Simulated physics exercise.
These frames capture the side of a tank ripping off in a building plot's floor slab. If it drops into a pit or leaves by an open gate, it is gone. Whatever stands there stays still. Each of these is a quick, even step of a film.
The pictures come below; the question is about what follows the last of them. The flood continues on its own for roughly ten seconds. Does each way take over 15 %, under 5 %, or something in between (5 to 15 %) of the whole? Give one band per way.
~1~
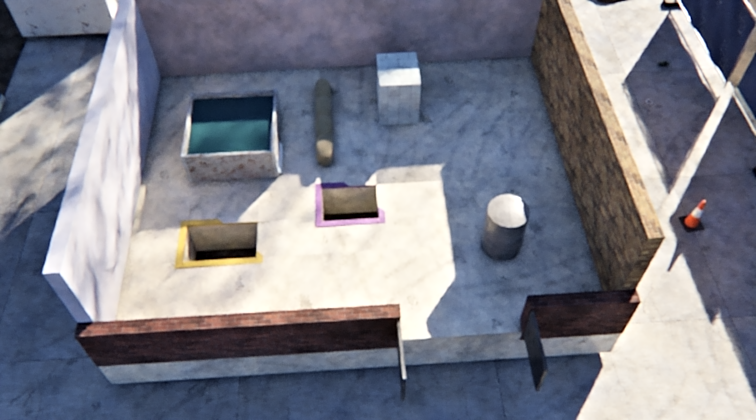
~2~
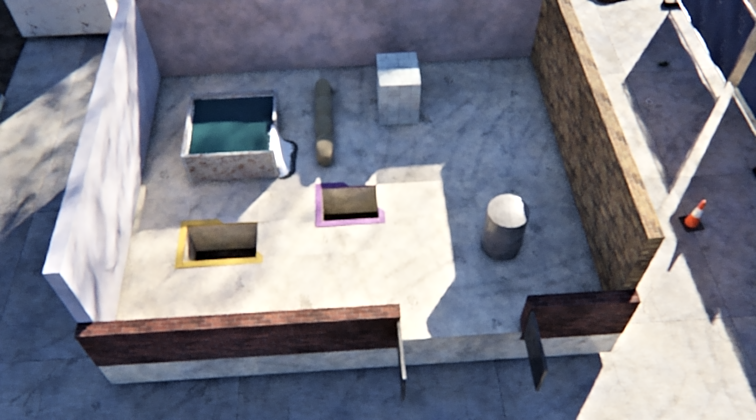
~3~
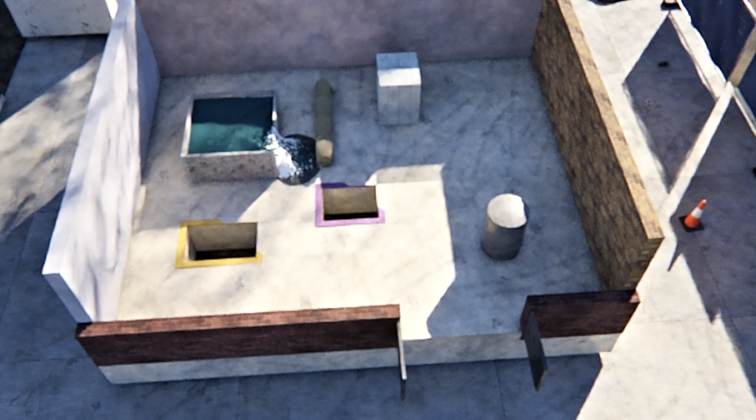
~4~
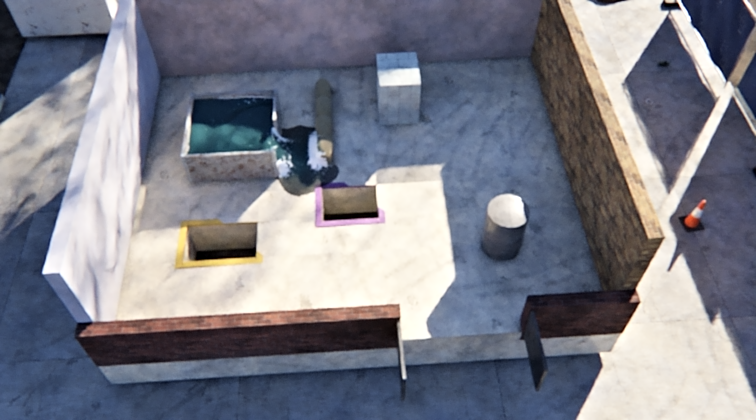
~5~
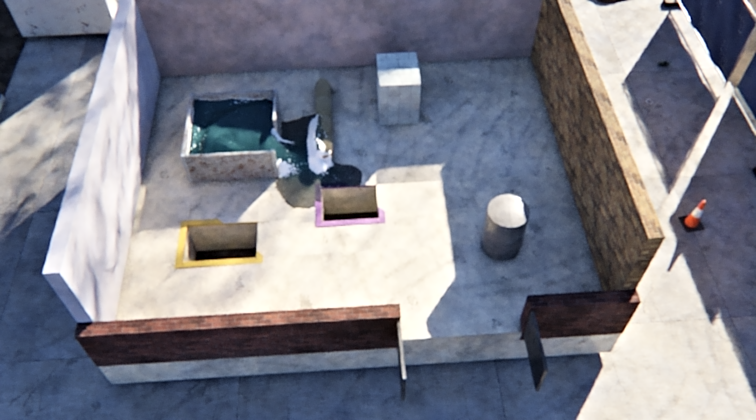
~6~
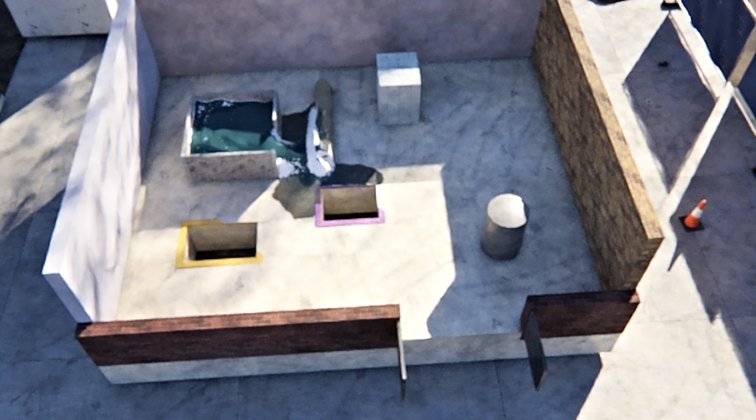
As I see it, the gate will receive a cut falling short of five per cent, the purple pit will receive a cut exceeding fifteen per cent, the yellow pit will receive a cut falling short of five per cent.
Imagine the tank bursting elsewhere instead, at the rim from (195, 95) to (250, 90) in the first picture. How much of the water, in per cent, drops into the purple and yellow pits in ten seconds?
Purple 4 %, yellow 12 %.
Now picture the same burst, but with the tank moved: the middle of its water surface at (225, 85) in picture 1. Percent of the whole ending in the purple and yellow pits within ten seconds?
Purple 10 %, yellow 20 %.
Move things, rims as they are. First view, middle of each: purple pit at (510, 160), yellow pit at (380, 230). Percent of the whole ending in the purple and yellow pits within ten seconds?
Log, per cent - purple: 2, yellow: 30.
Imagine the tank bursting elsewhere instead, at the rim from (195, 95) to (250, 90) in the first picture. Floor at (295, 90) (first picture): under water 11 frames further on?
Bottom line - sodden.
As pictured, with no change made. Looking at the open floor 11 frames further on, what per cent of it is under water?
Estimated share: About 15 %.
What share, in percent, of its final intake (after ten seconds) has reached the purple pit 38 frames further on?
About 85 %.
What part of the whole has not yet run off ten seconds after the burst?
I'd put it at about 60 per cent.
A moment on, water covers 10 % of the floor; the gate 0 %, the purple pit 8 %, the yellow pit 0 %.
Next, water covers 15 % of the floor; the gate 0 %, the purple pit 16 %, the yellow pit 0 %.
Then, water covers 25 % of the floor; the gate 0 %, the purple pit 23 %, the yellow pit 0 %.
Later, water covers 35 % of the floor; the gate 0 %, the purple pit 31 %, the yellow pit 0 %.
In the end, water covers 40 % of the floor; the gate 1 %, the purple pit 38 %, the yellow pit 2 %.
